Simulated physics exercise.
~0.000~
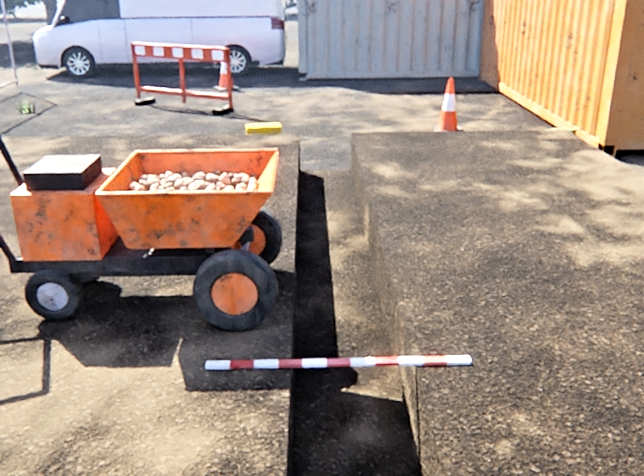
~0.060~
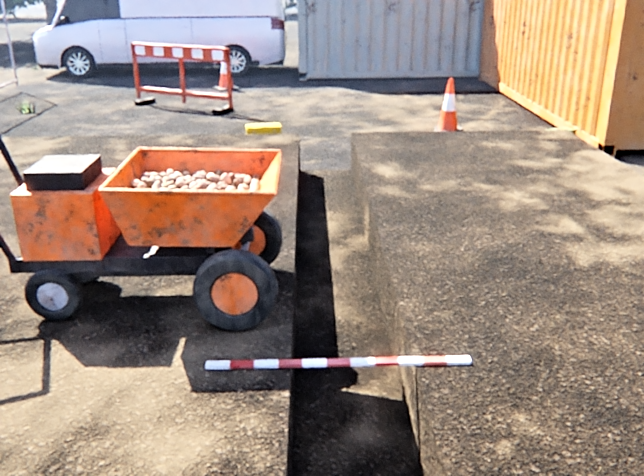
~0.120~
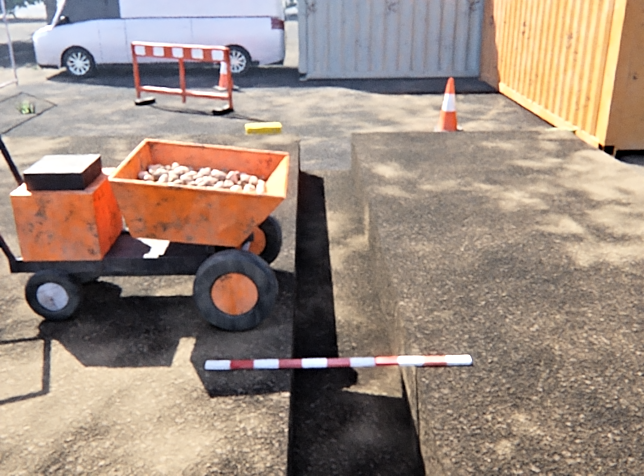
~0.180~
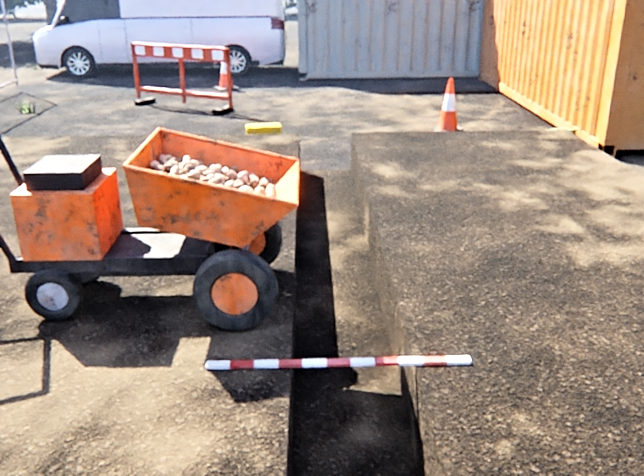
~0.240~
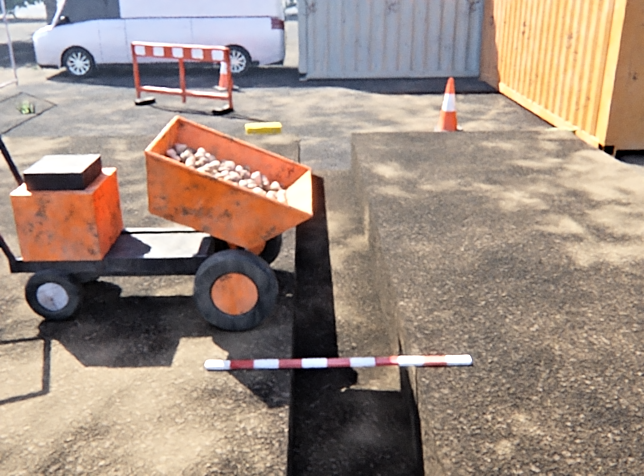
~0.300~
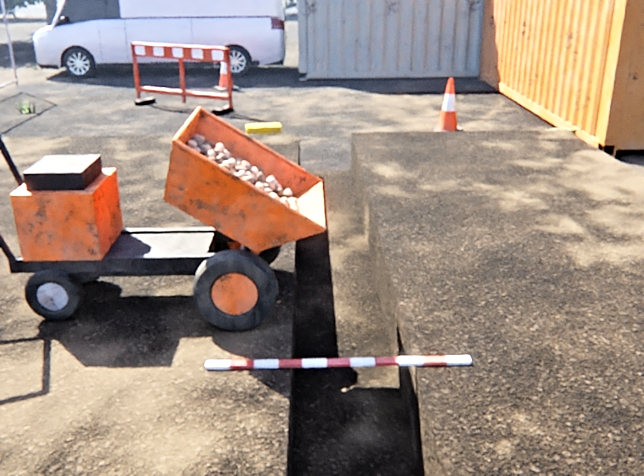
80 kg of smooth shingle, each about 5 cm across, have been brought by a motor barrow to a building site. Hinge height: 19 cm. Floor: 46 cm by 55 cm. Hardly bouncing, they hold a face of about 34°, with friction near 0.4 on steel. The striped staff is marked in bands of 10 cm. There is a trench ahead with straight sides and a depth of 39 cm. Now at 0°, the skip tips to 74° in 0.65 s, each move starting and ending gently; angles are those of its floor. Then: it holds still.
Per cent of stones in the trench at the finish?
About 71 %.
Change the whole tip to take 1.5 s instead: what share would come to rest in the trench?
Something close to 90 per cent.
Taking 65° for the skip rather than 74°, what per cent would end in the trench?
I'd expect around 70 in a hundred.
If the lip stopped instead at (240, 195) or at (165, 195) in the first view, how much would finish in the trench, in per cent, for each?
I'd expect some 95 per cent, then some 80.
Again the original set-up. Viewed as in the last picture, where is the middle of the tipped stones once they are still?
The stones end up centred near (379, 351).
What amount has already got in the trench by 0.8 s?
I'd put it near 25 per cent.
After 0.5 s the floor is at 63°; 100 % in the skip; the foremost stones are at (328, 254).
After 0.8 s the floor is at 74°; 72 % in the skip, 26 % in the trench, 2 % past the trench; the foremost stones are at (407, 286).
After 1.1 s the floor is at 74°; 12 % in the skip, 58 % in the trench, 29 % past the trench; the foremost stones are at (535, 289).
After 3.0 s the floor is at 74°; 0 % in the skip, 71 % in the trench, 29 % past the trench; the foremost stones are past the picture's edge.
